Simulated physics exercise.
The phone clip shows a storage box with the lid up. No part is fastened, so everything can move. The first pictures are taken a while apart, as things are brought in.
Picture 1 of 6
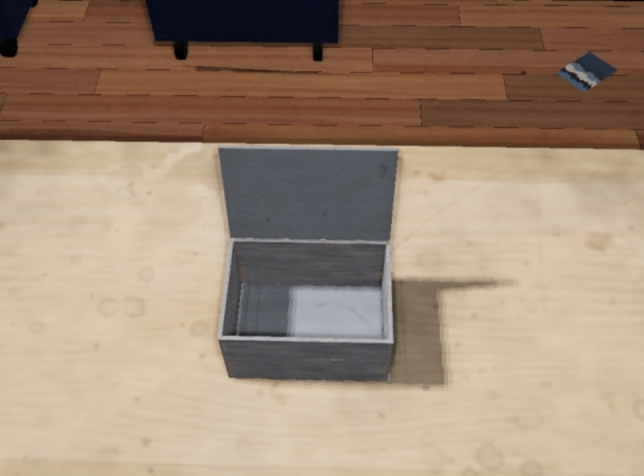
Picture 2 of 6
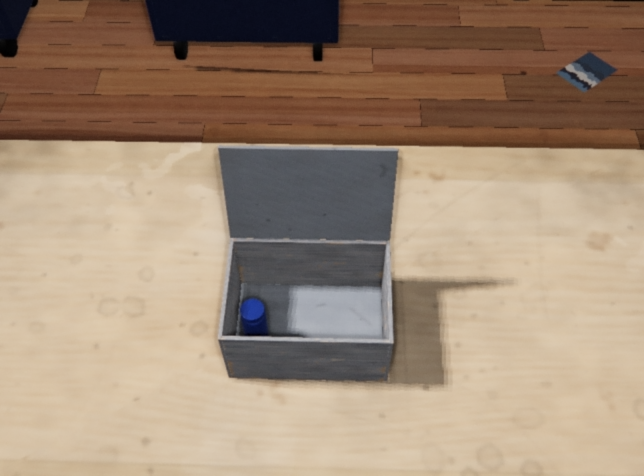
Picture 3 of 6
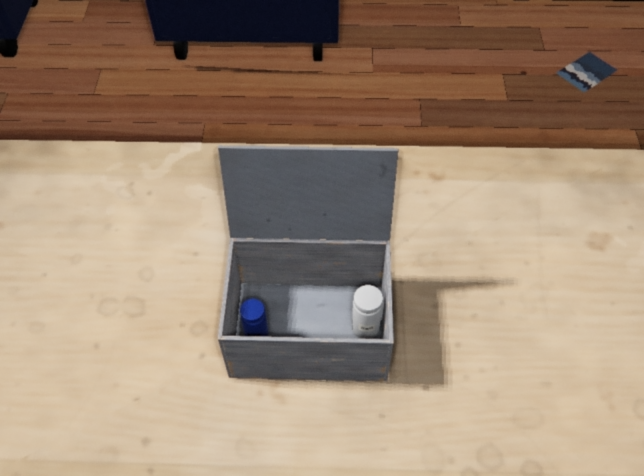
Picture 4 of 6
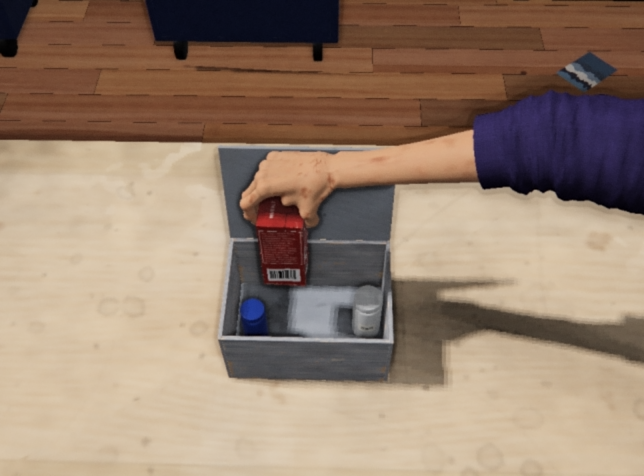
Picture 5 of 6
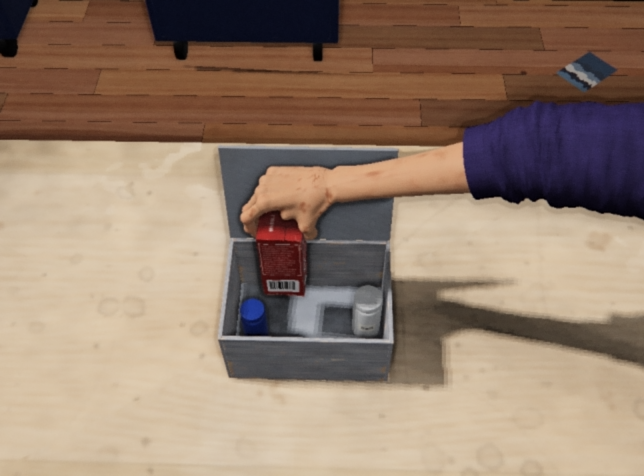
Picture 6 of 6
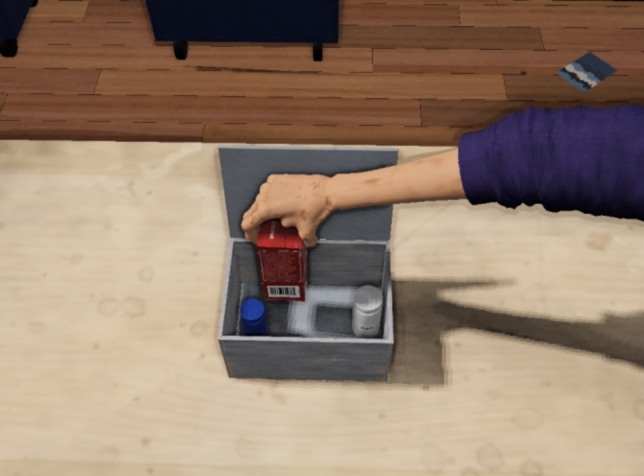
On a pale wooden tabletop, an open grey box stands empty, then a blue shaker appears inside at the left and a white container at the right. A hand in a purple sleeve then holds a red carton over the back left of the box and lowers it slightly between them.
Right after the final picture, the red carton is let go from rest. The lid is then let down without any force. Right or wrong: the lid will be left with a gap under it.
Right.
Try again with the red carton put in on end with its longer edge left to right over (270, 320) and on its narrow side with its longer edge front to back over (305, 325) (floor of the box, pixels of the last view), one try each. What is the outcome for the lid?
Try one: Lid down; try two: Lid down.
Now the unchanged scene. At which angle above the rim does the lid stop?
I'd say roughly 30 degrees above the rim.
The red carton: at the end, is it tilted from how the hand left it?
Result: It remains as it was set.
Then, 1.00 s on from there, lid starting down; red carton shifted about its own width near (287, 292).
Then, 1.70 s on from there, lid 51° above the rim; red carton shifted about its own width near (287, 292).
In the end, lid 28° above the rim; moved from the start, red carton; the other 2 unmoved. At the end, from the last picture's camera, red carton near (286, 293).
